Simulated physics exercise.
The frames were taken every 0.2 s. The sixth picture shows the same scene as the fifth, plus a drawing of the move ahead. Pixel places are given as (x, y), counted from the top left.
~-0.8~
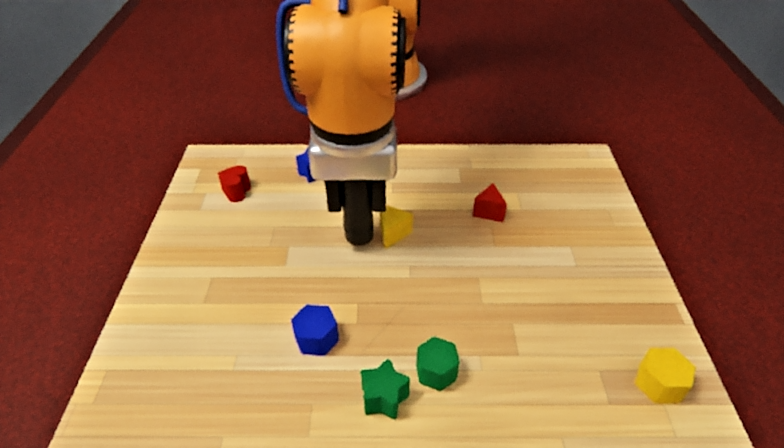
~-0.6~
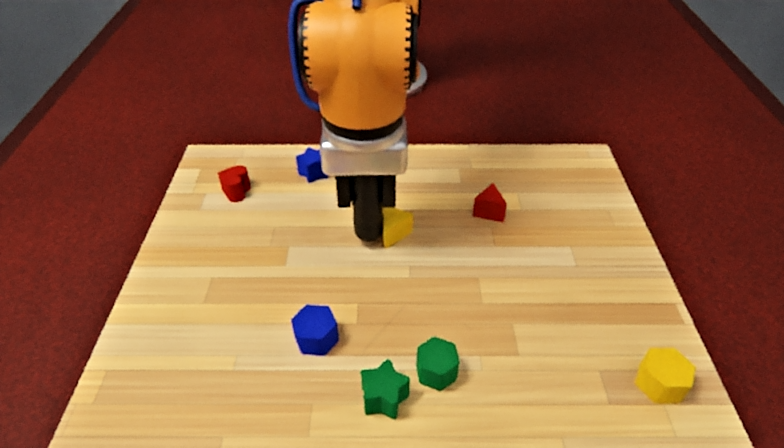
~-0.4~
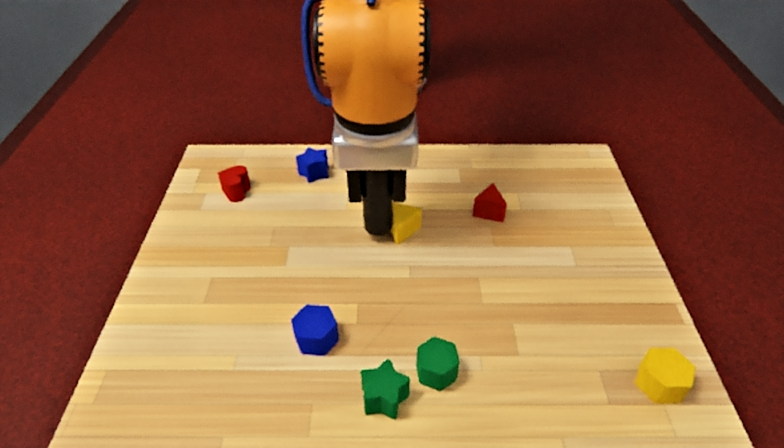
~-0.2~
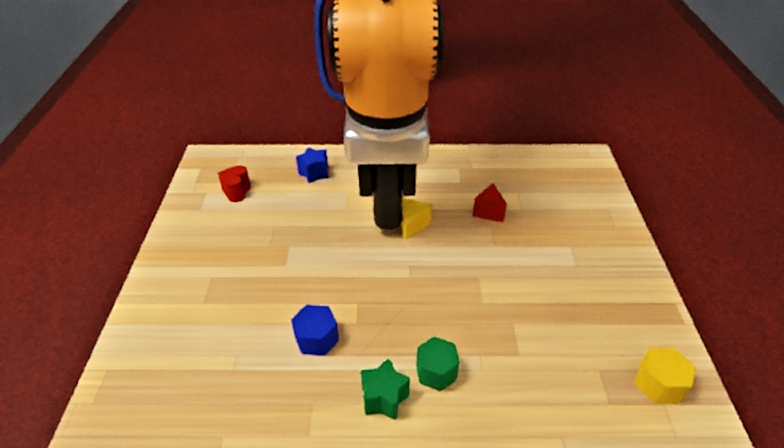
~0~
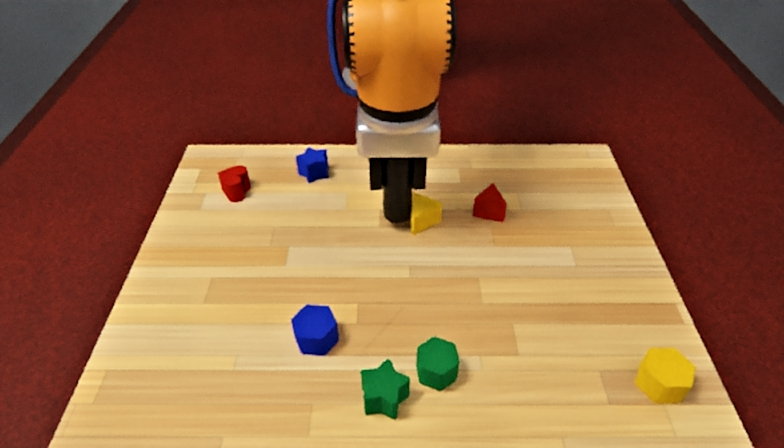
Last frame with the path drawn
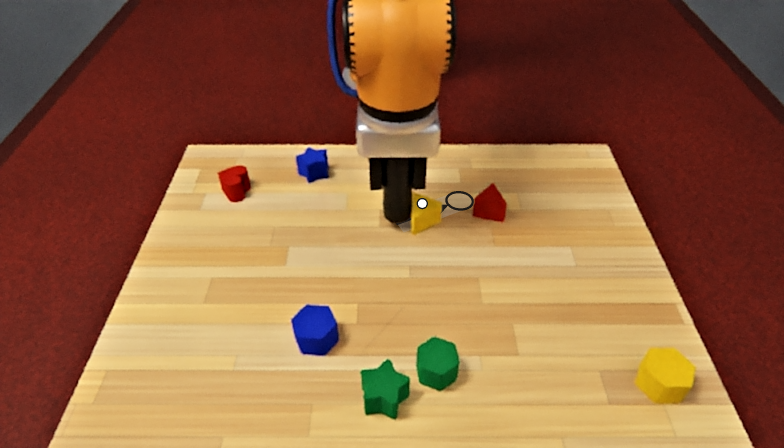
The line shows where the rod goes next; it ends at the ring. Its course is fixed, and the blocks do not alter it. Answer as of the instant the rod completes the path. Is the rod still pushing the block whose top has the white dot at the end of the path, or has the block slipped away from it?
I'd say the block whose top has the white dot has slipped off and sits beside or behind the rod.
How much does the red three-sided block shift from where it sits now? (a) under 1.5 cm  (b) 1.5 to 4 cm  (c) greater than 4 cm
It's a.
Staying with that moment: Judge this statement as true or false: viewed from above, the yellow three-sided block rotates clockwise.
The claim holds.
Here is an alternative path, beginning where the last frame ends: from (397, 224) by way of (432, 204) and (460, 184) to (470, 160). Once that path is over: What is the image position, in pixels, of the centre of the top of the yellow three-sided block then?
It ends at (452, 199).
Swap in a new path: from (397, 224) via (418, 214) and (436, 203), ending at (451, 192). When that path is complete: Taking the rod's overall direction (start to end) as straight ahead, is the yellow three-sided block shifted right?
Going by the path, yes.
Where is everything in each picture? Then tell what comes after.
The first frame shows rod's lower end at (359, 236); yellow three-sided block at (393, 216); red three-sided block at (492, 195).
The second frame shows rod at (369, 232); blocks still.
The third frame shows rod at (378, 227); yellow three-sided block at (402, 212).
The fourth frame shows rod at (388, 221); yellow three-sided block at (412, 207).
The fifth frame shows rod at (397, 215); yellow three-sided block at (422, 204); red three-sided block at (492, 195).
Drawn move, straight from (397, 224) to (460, 201); the dot is on the yellow three-sided block.
On the path given first. Halfway along, rod at (430, 203); yellow three-sided block at (456, 197), turned 20° clockwise.
At the end, rod at (461, 192); yellow three-sided block at (471, 199), turned 55° clockwise; red three-sided block at (497, 195), turned 20° anticlockwise.
